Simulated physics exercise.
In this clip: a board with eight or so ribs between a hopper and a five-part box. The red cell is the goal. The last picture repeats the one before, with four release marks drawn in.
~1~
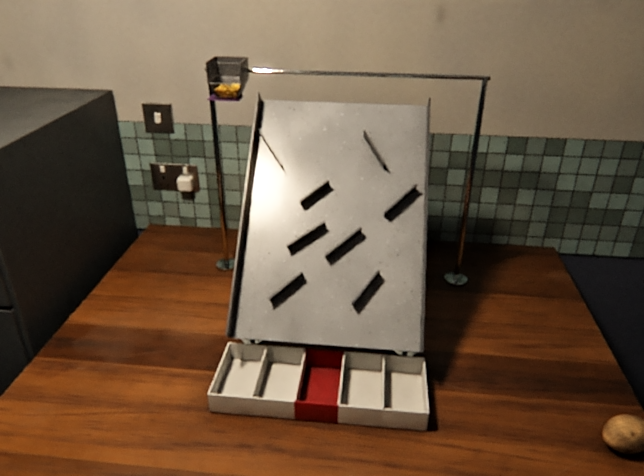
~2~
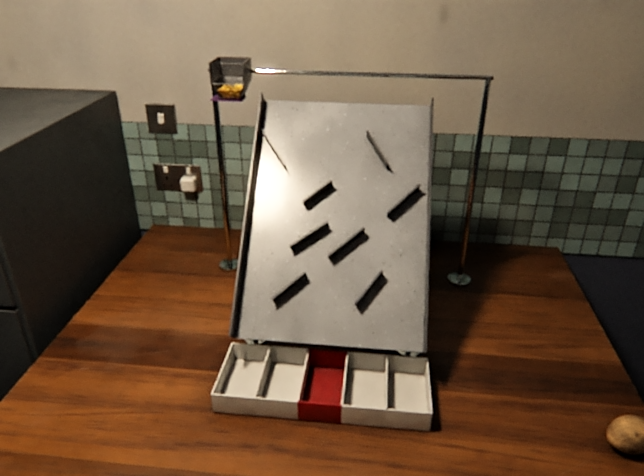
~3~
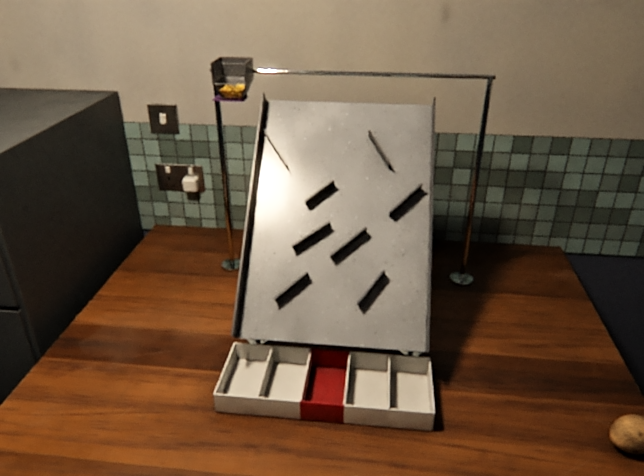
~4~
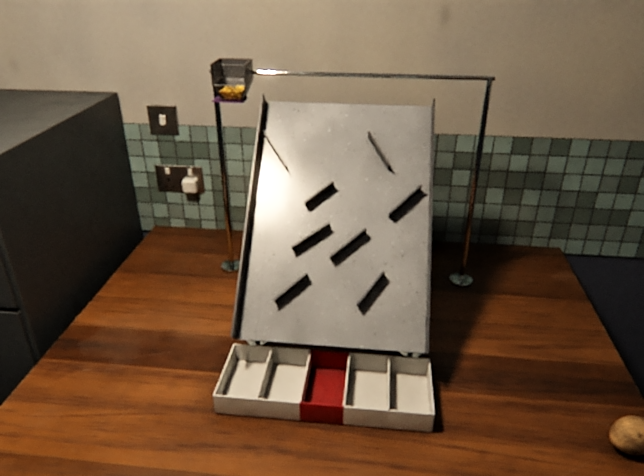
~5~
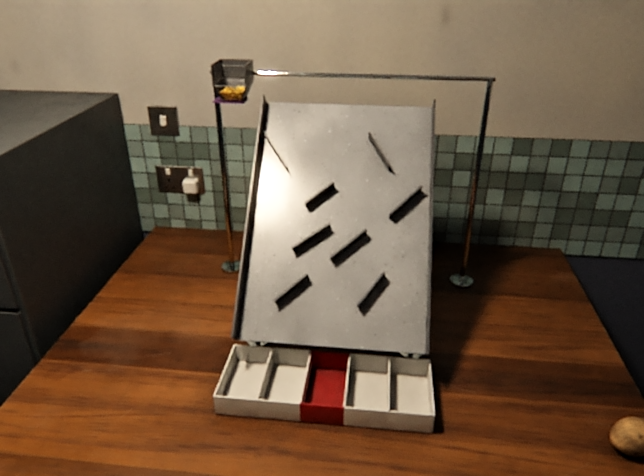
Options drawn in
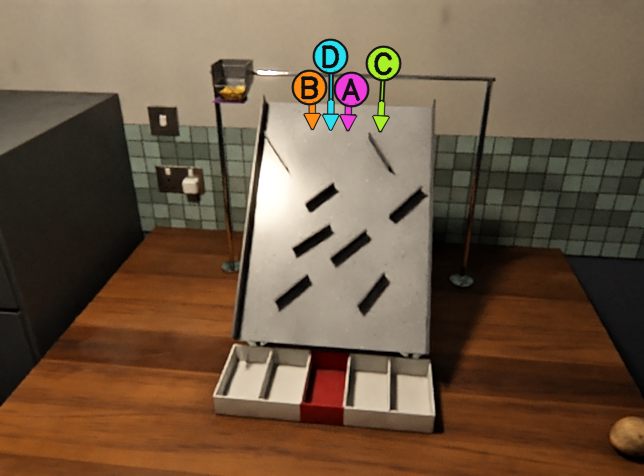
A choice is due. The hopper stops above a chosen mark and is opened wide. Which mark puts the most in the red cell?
Choose C.
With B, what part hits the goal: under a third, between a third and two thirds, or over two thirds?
Under a third.
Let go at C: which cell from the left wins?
The third.
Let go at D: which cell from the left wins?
It is the first one.
On the marked copy, mark A meets the board at (347, 124); mark B meets the board at (312, 123); mark C meets the board at (380, 125); mark D meets the board at (330, 124).
Choosing A, a small share in the red cell, the bulk in other cells, a small share outside the box.
Choosing B, none at all in the red cell, the bulk in other cells, a small share outside the box.
Choosing C, close to two thirds in the red cell, close to a quarter in other cells, a small share outside the box.
Choosing D, a small share in the red cell, the bulk in other cells, a small share outside the box.
